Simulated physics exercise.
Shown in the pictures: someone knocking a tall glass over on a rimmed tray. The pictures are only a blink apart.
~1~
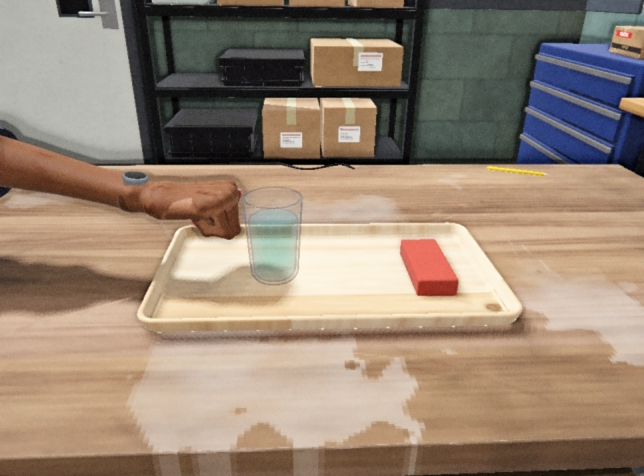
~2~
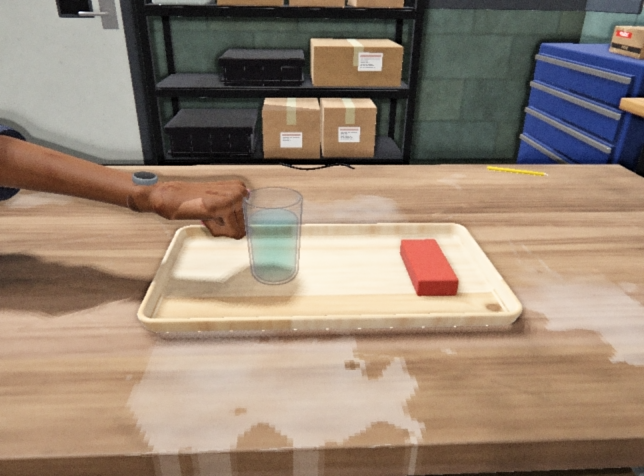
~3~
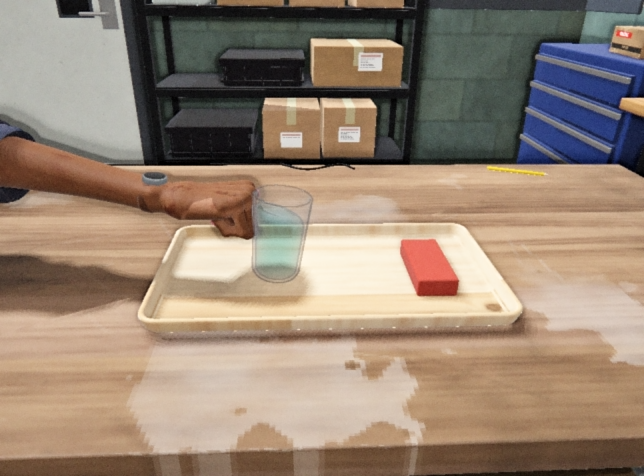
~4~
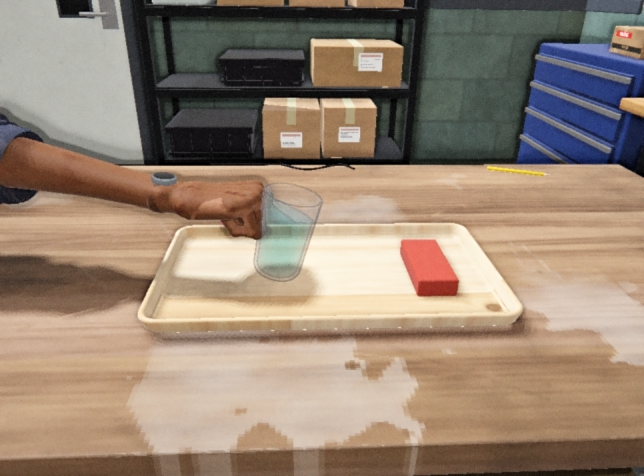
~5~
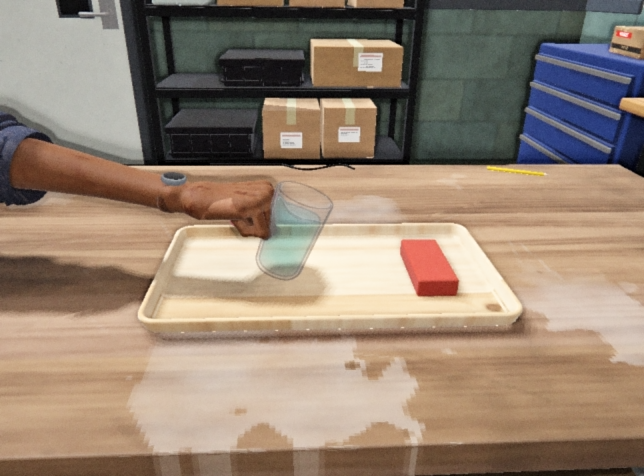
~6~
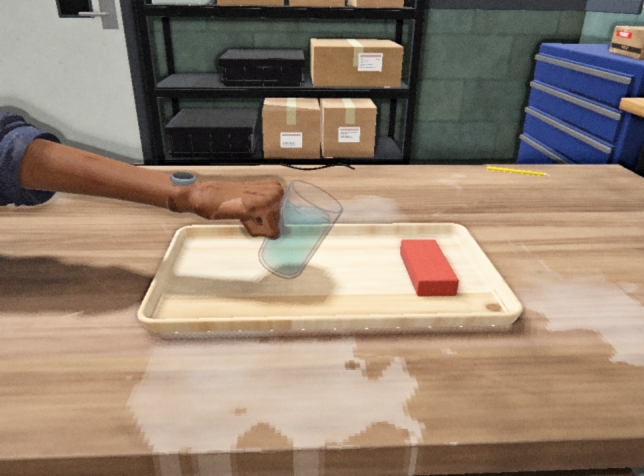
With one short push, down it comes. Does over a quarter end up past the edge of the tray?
Remaining: Over three quarters.
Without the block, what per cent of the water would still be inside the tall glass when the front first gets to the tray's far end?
55 per cent or thereabouts.
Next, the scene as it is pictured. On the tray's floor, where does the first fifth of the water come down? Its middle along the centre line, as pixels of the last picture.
At about (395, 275).
A moment on, the tall glass lies on its side and 94 per cent is in the glass, 1 on the tray and 5 above or beyond its rim.
Next, the tall glass lies on its side and 55 per cent is in the glass, 28 on the tray and 17 above or beyond its rim.
Then the tall glass lies on its side and 30 per cent is in the glass, 48 on the tray and 22 above or beyond its rim.
Later the tall glass lies on its side and 16 per cent is in the glass, 70 on the tray and 14 above or beyond its rim.
Finally, 86 per cent is held by tray and glass, 14 is off the tray.
